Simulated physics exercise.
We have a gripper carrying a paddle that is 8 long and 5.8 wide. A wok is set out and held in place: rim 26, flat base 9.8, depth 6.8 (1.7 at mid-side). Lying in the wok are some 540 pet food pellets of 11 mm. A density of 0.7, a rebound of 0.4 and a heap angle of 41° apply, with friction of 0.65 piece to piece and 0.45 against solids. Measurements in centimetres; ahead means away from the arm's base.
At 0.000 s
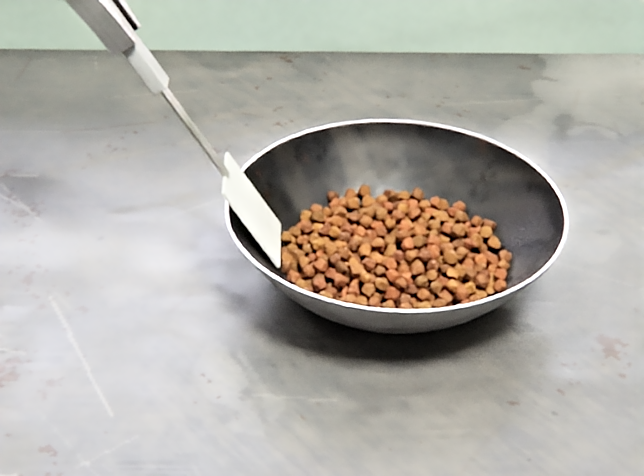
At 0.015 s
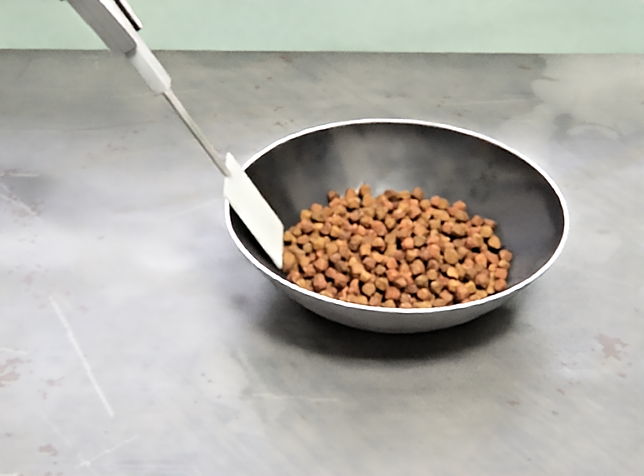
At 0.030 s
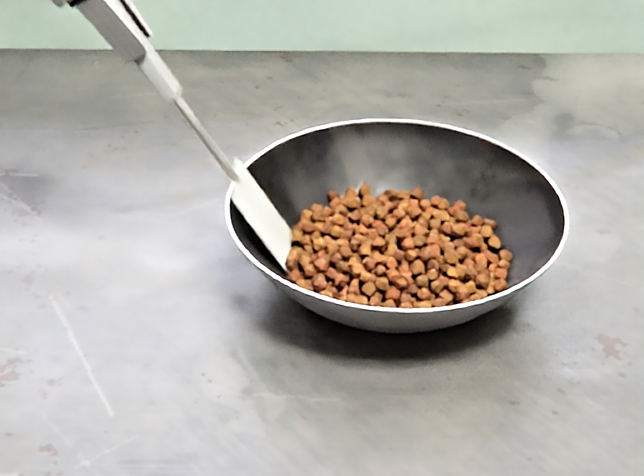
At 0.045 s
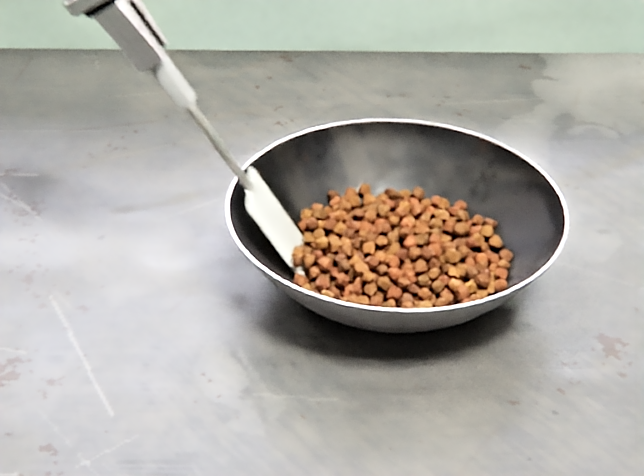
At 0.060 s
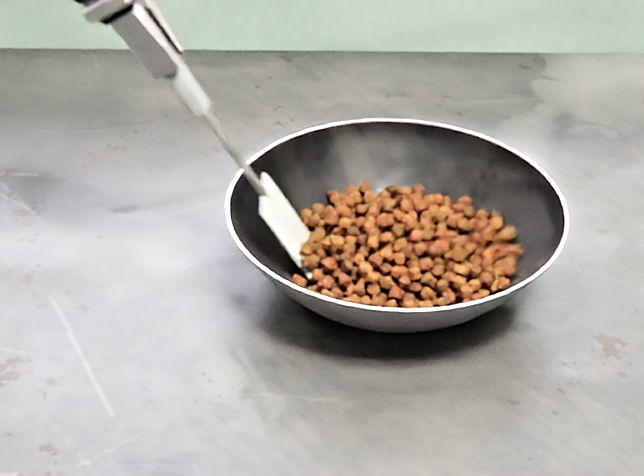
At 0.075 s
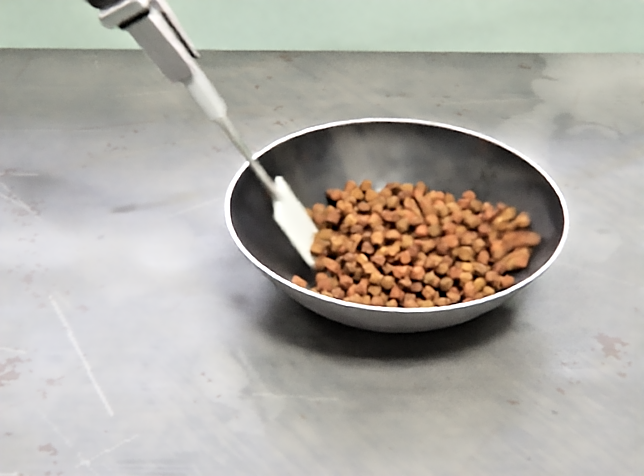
A gripper holding a pale paddle moves the blade rightward inside a dark wok on a gray surface, pressing into a heap of brown pellets and pushing it a short way toward the right side.
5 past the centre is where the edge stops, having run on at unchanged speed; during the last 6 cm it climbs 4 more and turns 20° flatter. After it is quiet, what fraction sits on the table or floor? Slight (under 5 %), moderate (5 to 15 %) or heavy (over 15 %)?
Slight.
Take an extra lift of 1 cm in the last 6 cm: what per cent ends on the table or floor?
Some 0 in a hundred.
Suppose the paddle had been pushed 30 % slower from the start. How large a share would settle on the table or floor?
Then roughly 0 percent.
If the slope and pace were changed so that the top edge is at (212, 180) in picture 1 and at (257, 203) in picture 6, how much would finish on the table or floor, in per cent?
Off the vessel, on the table or floor: Some 0 percent.
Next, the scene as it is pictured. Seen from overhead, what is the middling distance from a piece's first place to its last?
Some 4 cm.
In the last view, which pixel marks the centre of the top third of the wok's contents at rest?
It is centred around (501, 232).
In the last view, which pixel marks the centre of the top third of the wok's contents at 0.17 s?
Near (482, 232).
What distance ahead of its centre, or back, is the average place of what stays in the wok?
4.0 cm ahead.
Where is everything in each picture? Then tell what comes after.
In the first frame, paddle top edge at (225, 172), sloping 59°; upper third of the load around (387, 249), from x 285 to 505, top at y 190; 543 in the wok.
In the second frame, paddle top edge at (227, 173), sloping 59°; upper third of the load around (386, 250), from x 285 to 505, top at y 190.
In the third frame, paddle top edge at (235, 179), sloping 59°; upper third of the load around (387, 248), from x 290 to 505, top at y 190.
In the fourth frame, paddle top edge at (249, 187), sloping 59°; upper third of the load around (385, 247), from x 295 to 505, top at y 190.
In the fifth frame, paddle top edge at (264, 193), sloping 59°; upper third of the load around (399, 243), from x 300 to 515, top at y 190.
In the sixth frame, paddle top edge at (278, 197), sloping 59°; upper third of the load around (418, 240), from x 300 to 530, top at y 185; 543 in the wok.
By 0.12 s, sloping 59°, highest piece 8 above the table; 543 in the wok.
By 0.17 s, sloping 50°, highest piece 9 above the table; 541 in the wok, 2 on the blade or in flight.
By 0.39 s, sloping 39°, highest piece 8 above the table; 534 in the wok, 7 on the table or floor, 2 on the blade or in flight.
By 1.44 s, sloping 39°, highest piece 8 above the table; 534 in the wok, 9 on the table or floor.
Final count, 534 in the wok, 9 on the table or floor. That is 2 % on the table or floor.
